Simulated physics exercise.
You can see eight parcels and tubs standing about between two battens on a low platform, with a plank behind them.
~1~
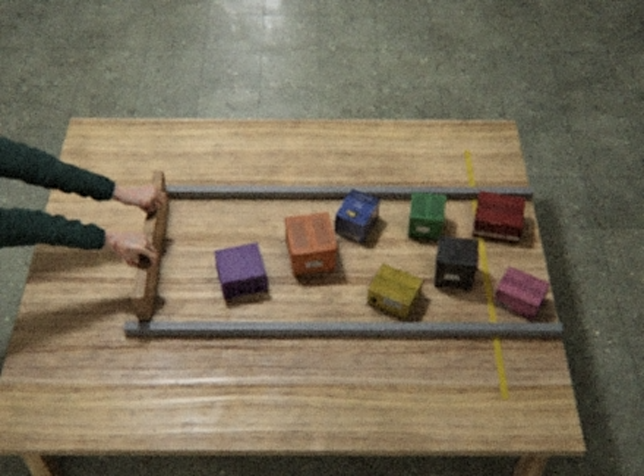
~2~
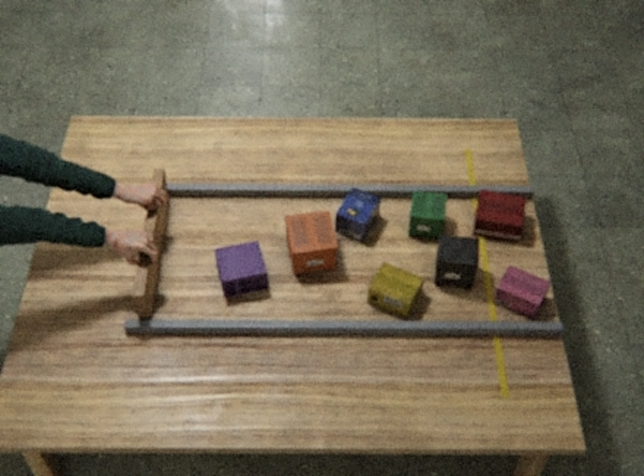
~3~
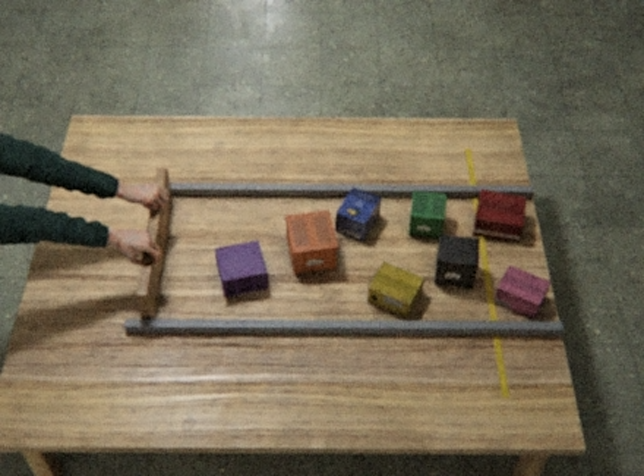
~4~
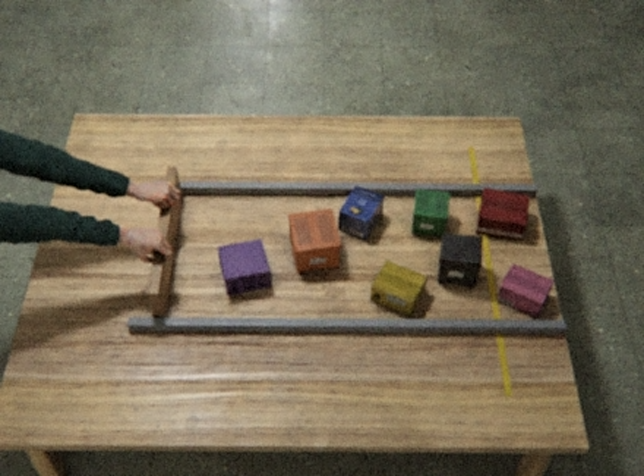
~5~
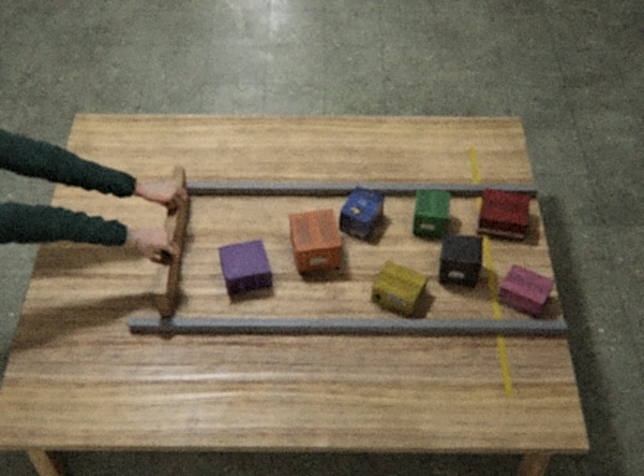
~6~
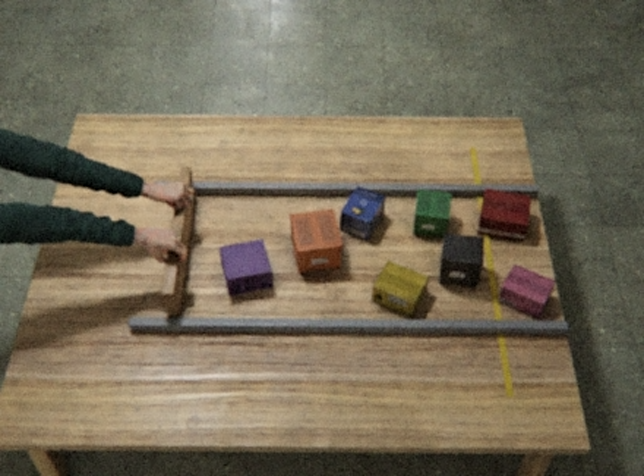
On a wooden table, eight coloured boxes sit scattered between two grey rails, with a yellow line crossing near the right end. Two hands in dark green sleeves hold a wooden plank at the left, then slide it a short way right toward the purple box, while the boxes stay put.
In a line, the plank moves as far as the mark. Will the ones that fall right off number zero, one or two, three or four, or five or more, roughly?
They will number three or four.
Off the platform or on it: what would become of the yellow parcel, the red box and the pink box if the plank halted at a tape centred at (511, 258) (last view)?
Here's how it goes: The yellow parcel ends up below, the red box ends up below, and the pink box ends up below.
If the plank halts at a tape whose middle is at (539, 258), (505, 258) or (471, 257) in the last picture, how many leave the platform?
Respectively, 8, 5 and 2.
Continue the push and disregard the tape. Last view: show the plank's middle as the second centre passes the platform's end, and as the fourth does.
(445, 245), later (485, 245).
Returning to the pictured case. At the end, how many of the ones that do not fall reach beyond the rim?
Things overhanging at the end: 1.
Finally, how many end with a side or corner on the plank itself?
Number: 3.
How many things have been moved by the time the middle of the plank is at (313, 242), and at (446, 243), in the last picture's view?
The first count is 3, and then it's 8.
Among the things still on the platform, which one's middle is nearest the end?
That would be the green tote.
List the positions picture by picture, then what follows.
Pink box (521, 293); red box (499, 217); black tote (456, 264); plank (152, 245); tape (484, 260), in the first picture.
Red box (500, 216); blue box (358, 214), in the second picture.
Black tote (457, 262); yellow parcel (396, 289), in the third picture.
Pink box (525, 290); plank (166, 241), in the fourth picture.
Red box (504, 214); purple crate (245, 267), in the fifth picture.
Pink box (527, 291); red box (504, 215); black tote (461, 261); plank (180, 241); tape (489, 258), in the sixth picture.
Soon after, none off yet; pink box at rest near (527, 291); red box at rest near (504, 215); black tote at rest near (461, 261).
Then, none off yet; pink box at rest near (527, 291); red box at rest near (504, 215); black tote at rest near (463, 259).
By the end, the number that fall off is three or four; fallen, yellow parcel, black tote, red box and pink box.
